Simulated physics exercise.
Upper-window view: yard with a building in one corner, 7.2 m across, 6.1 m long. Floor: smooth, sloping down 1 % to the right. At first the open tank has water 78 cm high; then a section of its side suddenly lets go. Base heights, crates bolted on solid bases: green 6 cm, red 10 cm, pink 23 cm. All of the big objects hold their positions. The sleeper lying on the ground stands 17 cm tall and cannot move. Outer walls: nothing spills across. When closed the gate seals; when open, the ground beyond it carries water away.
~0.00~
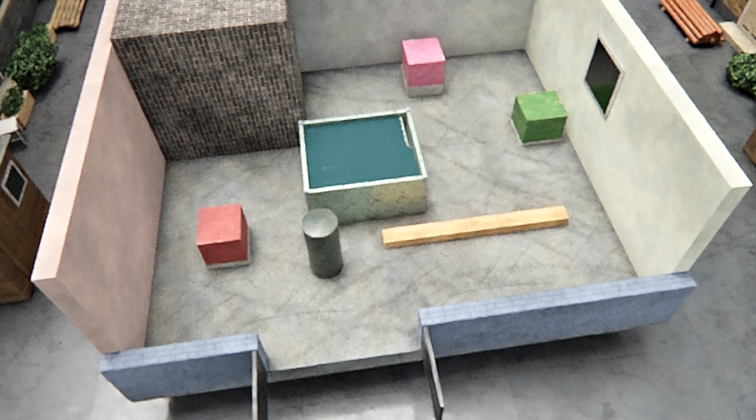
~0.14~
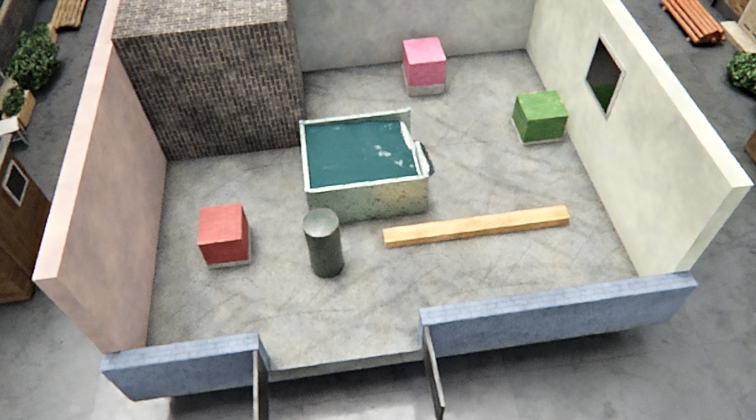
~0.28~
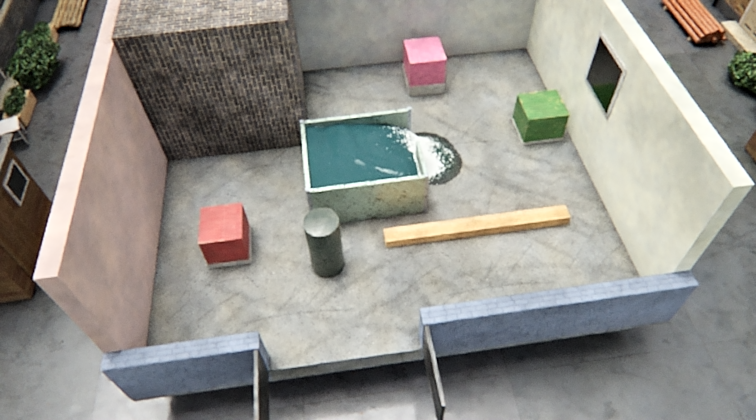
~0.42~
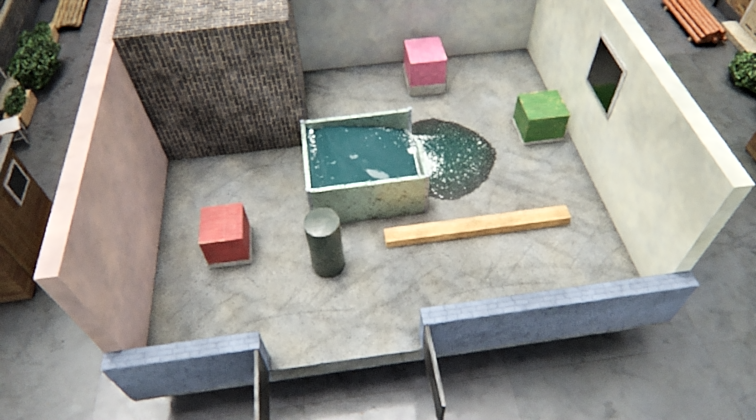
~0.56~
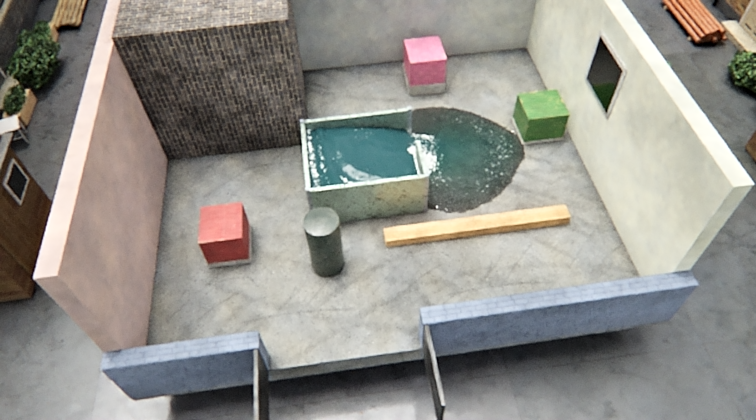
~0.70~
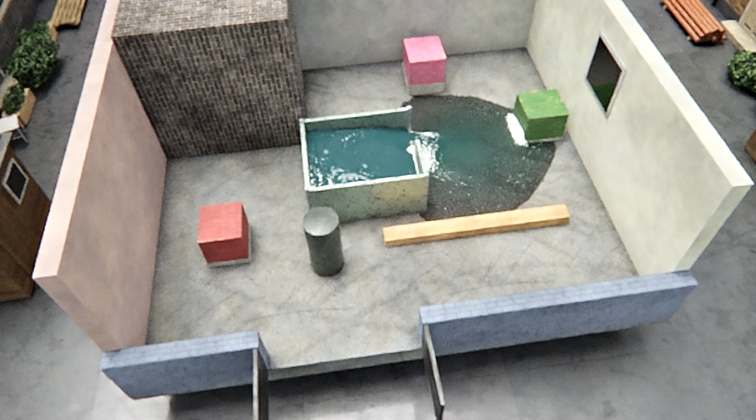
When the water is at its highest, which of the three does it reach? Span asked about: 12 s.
The green crate is reached; the red crate is not reached; the pink crate is not reached.
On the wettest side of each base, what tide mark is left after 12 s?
Green 35, red 4, pink 16, all in cm.
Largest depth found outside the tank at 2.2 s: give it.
Around 38 centimetres deep.
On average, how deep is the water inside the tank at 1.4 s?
It averages close to 50 centimetres.
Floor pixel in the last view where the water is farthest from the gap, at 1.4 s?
(529, 57).
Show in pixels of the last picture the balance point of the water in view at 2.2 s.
At roughly (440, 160).
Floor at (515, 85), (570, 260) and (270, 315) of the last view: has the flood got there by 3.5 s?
Going through the three points: Awash, then awash, then not yet touched.
After 1.4 s water covers 25 % of the floor and is deepest (34 cm) near (517, 134); green plinth reached, red plinth not reached, pink plinth reached.
After 2.2 s water covers 35 % of the floor and is deepest (38 cm) near (523, 63); green plinth reached, red plinth not reached, pink plinth reached.
After 3.5 s water covers 40 % of the floor and is deepest (24 cm) near (546, 90); green plinth reached, red plinth not reached, pink plinth reached.
After 7.0 s water covers 75 % of the floor and is deepest (14 cm) near (555, 109); green plinth reached, red plinth reached, pink plinth reached.
After 12.0 s water covers 95 % of the floor and is deepest (10 cm) near (517, 134); highest at the green plinth 35 cm, highest at the red plinth 4 cm, highest at the pink plinth 16 cm.
